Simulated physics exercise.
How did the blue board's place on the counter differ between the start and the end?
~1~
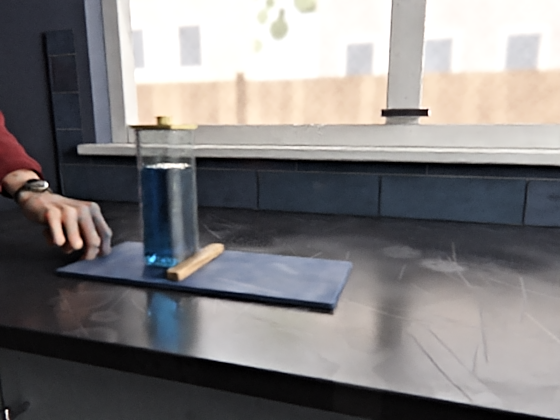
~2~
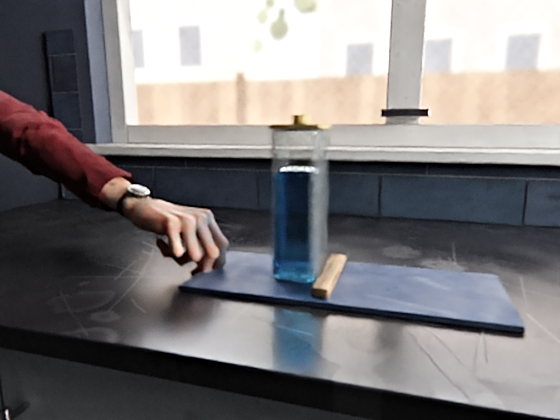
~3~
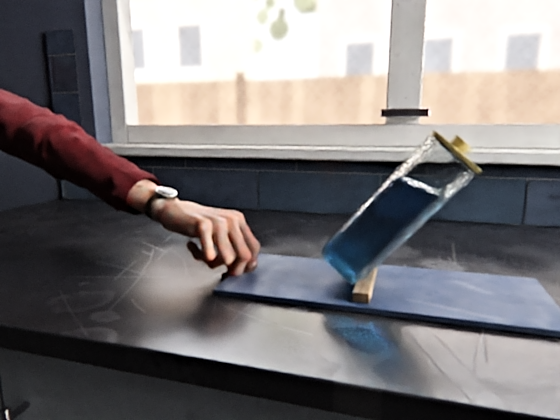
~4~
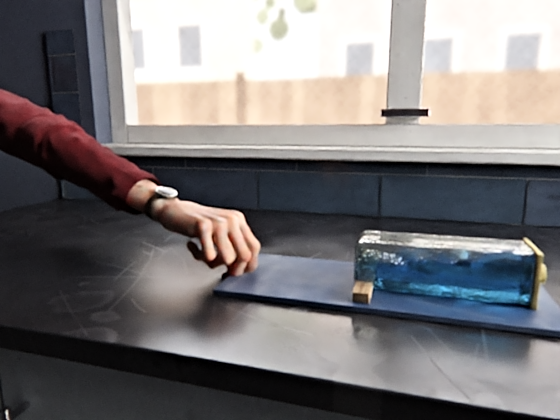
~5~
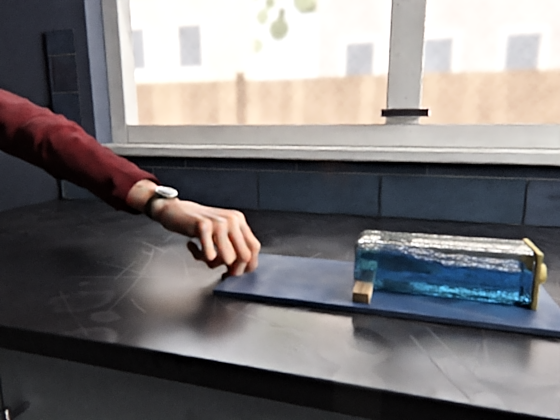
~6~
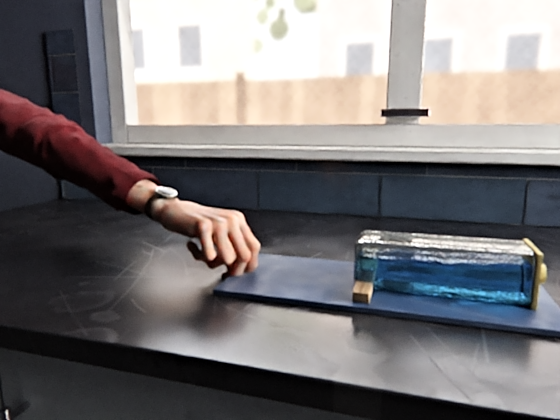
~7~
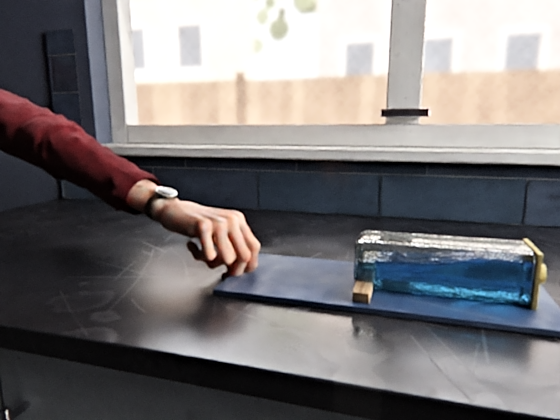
At the start the board was on the left side of the counter, and by the end it had moved to the right and rested there.
